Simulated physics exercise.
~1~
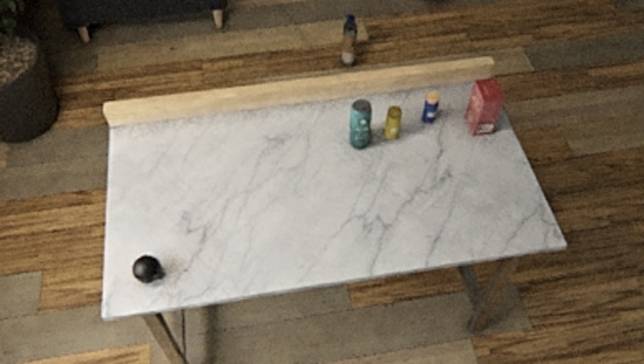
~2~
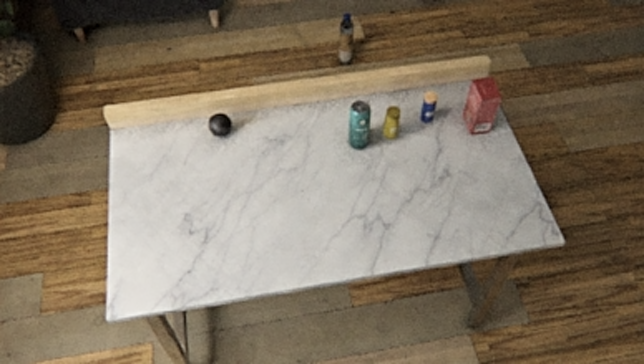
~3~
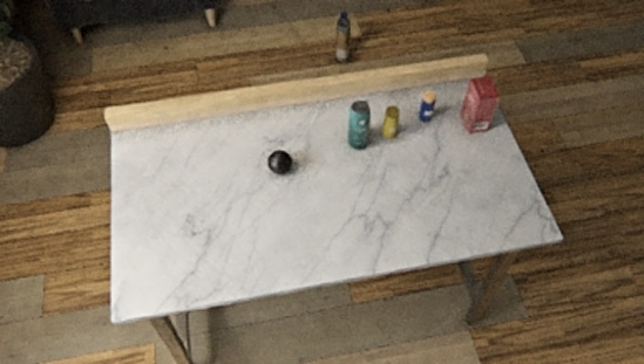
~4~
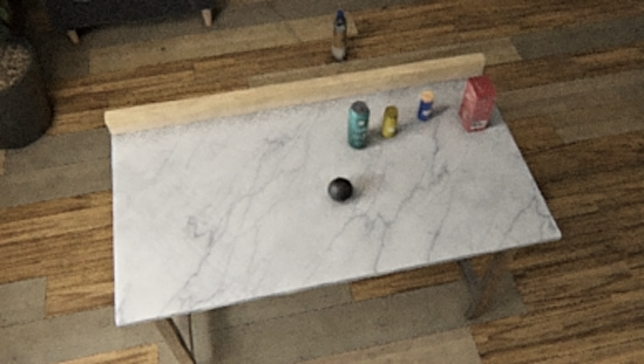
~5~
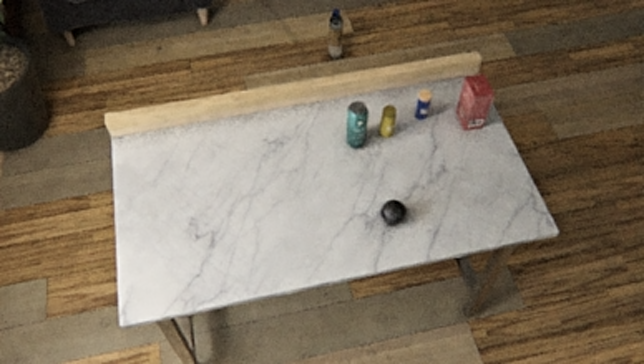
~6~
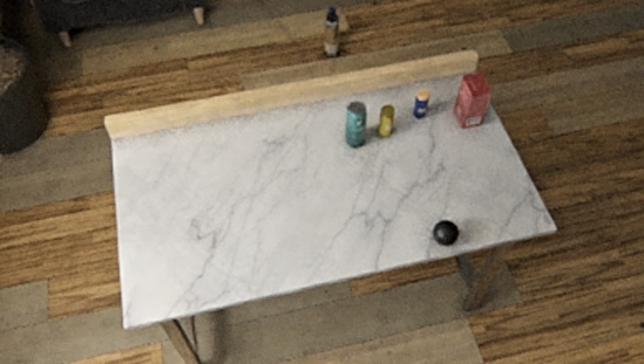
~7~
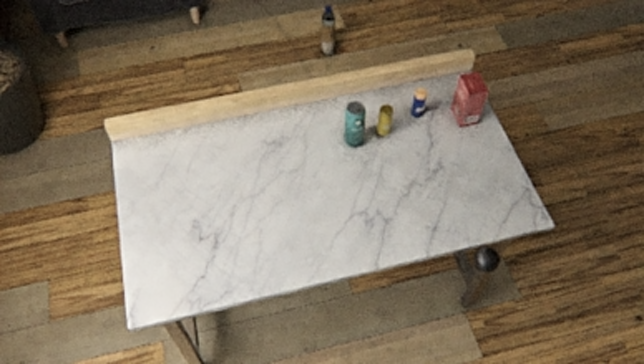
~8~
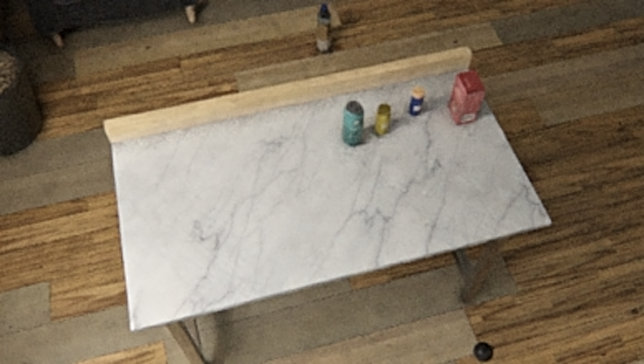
Black ball rolling to the rail of a marble-look table, rebounding diagonally past standing containers and dropping off the near edge.
